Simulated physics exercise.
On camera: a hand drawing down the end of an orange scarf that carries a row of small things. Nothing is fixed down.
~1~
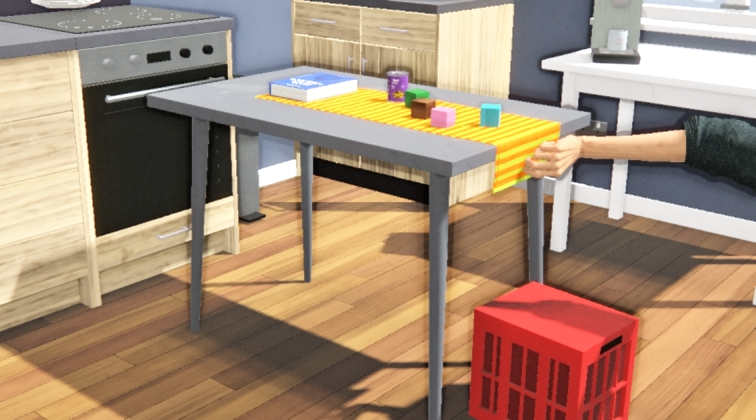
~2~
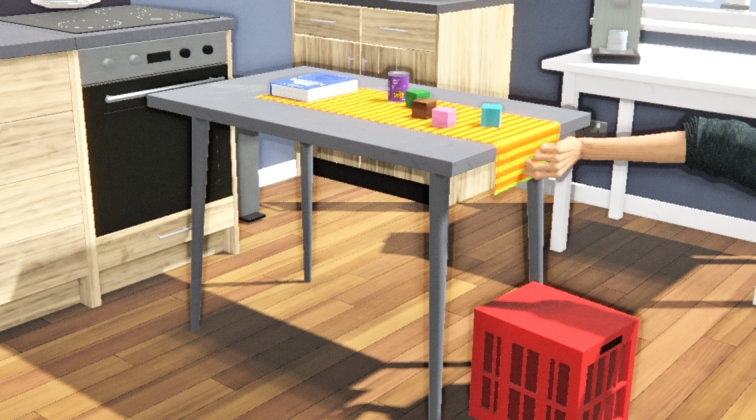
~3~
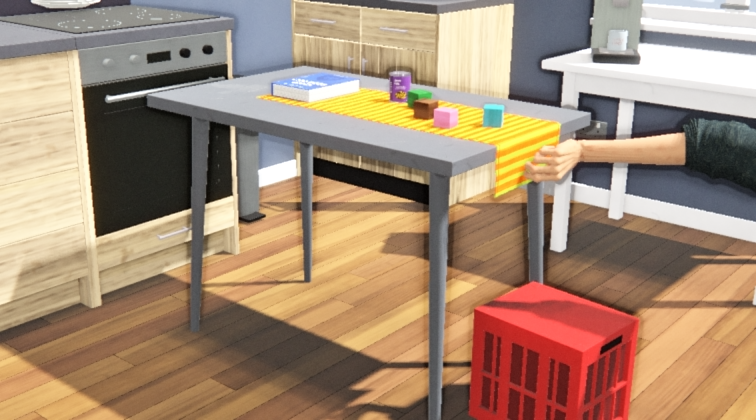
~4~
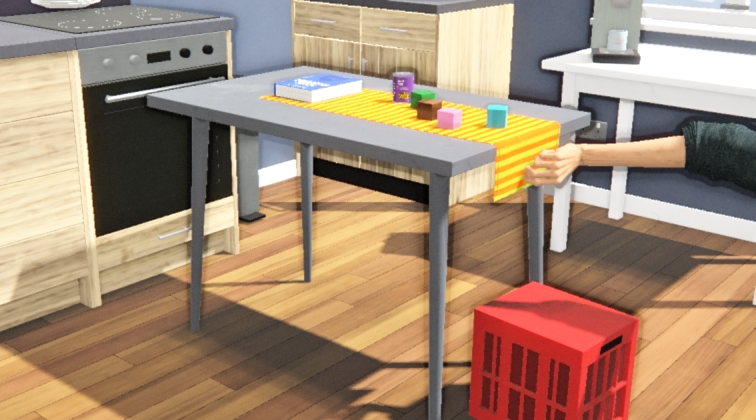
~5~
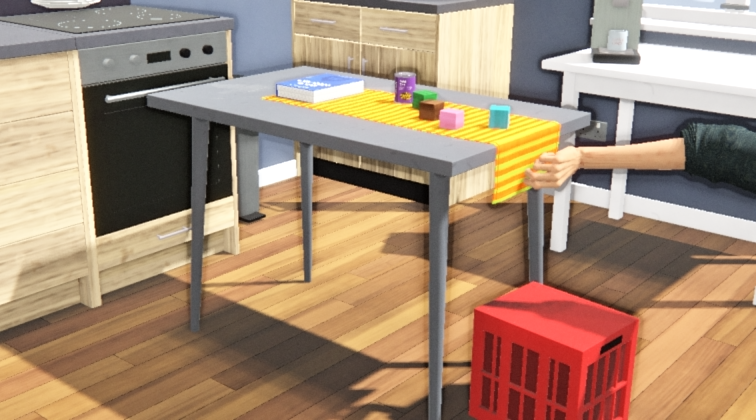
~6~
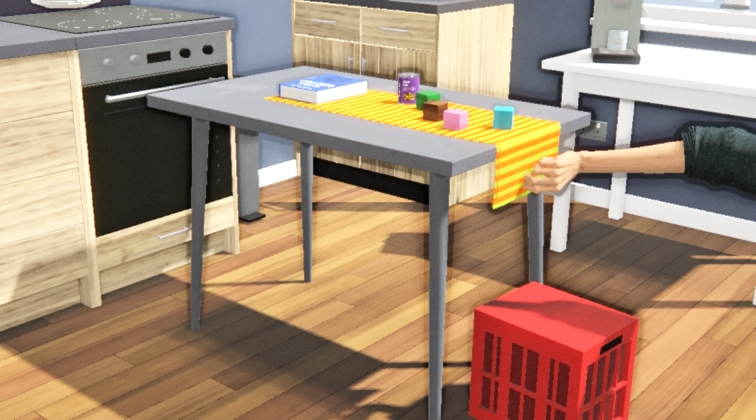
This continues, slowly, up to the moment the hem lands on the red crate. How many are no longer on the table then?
The count of fallen things is three.
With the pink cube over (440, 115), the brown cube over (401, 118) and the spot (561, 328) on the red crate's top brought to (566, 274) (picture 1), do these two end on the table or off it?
The pink cube stays on; the brown cube survives.
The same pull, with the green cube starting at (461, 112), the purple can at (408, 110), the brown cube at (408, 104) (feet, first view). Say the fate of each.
The green cube is carried off; the purple can does not fall; the brown cube holds on.
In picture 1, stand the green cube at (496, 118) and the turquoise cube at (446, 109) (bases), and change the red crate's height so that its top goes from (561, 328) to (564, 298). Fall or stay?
The green cube comes down; the turquoise cube holds on.
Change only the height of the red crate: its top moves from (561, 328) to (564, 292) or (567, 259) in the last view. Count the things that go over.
It would be 2 and 1.
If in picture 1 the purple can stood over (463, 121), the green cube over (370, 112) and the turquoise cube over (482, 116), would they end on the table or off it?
The purple can falls, the green cube stays on, the turquoise cube falls.
Early on, hem near (524, 255); turquoise cube gone.
Midway, hem on the crate; turquoise cube, pink cube and brown cube gone.
Finally, hem on the crate; turquoise cube, pink cube and brown cube gone. It carries off three.
